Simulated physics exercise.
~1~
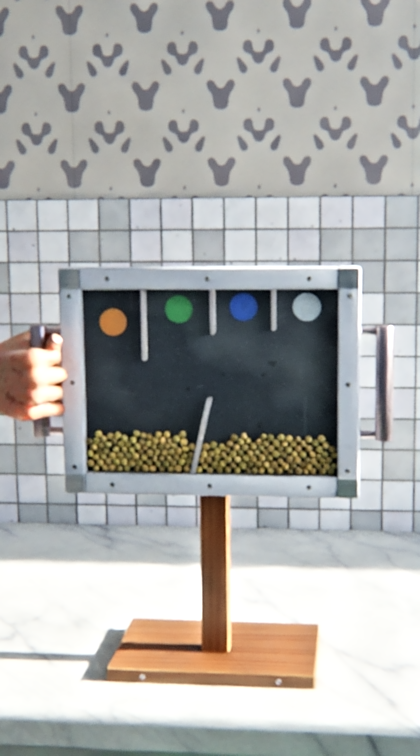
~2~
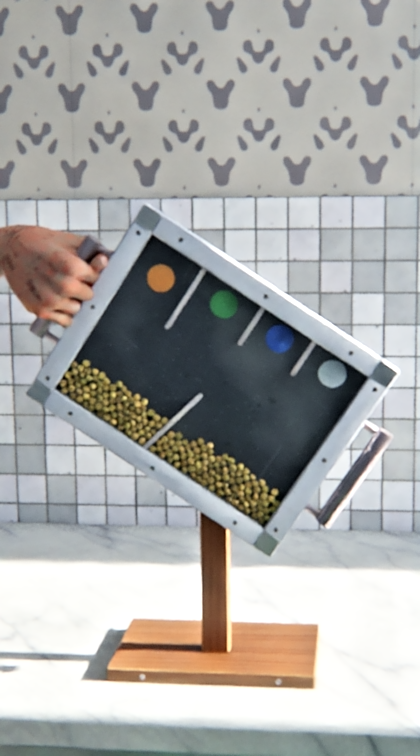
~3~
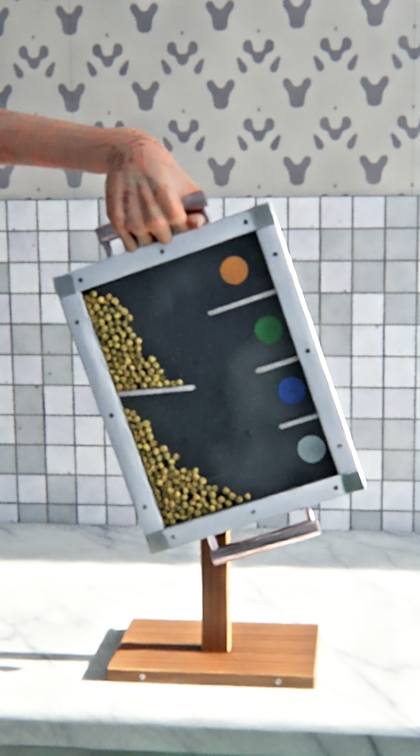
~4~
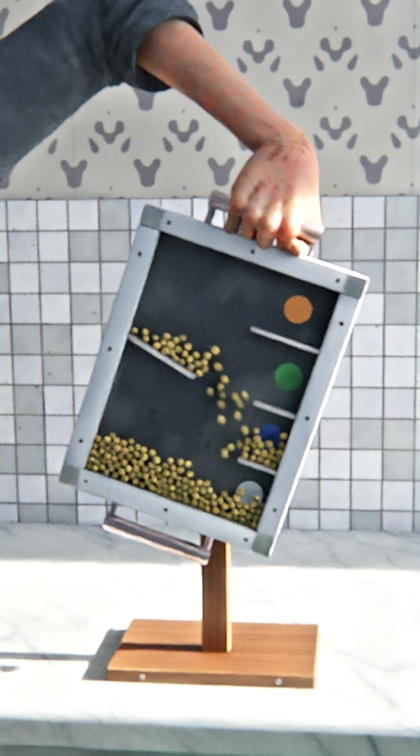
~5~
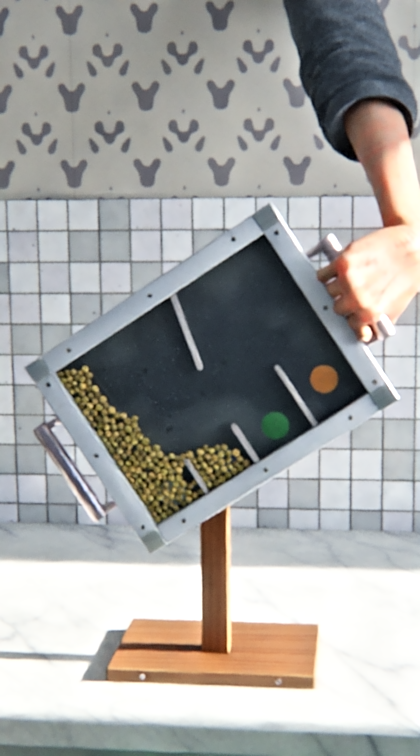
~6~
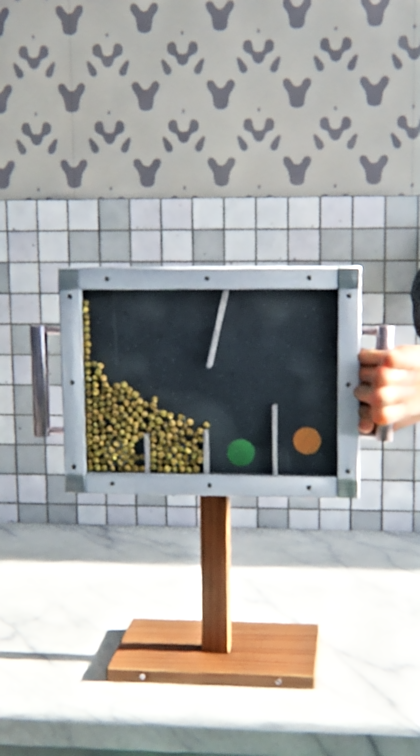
A flat, grey-framed case with a dark back, holding a layer of small yellowish-green beads, stands on a wooden post on a marble counter before a tiled wall, seen straight on by a still camera. Orange, green, blue and white stickers mark four pockets along its top. A hand on the left handle turns the case clockwise, and the beads slide and pile against one side. As it tips further, they spill off the slanted inner divider towards the white and blue pockets. The case ends upside down, with beads heaped over those two pockets at left, while green and orange stay empty.
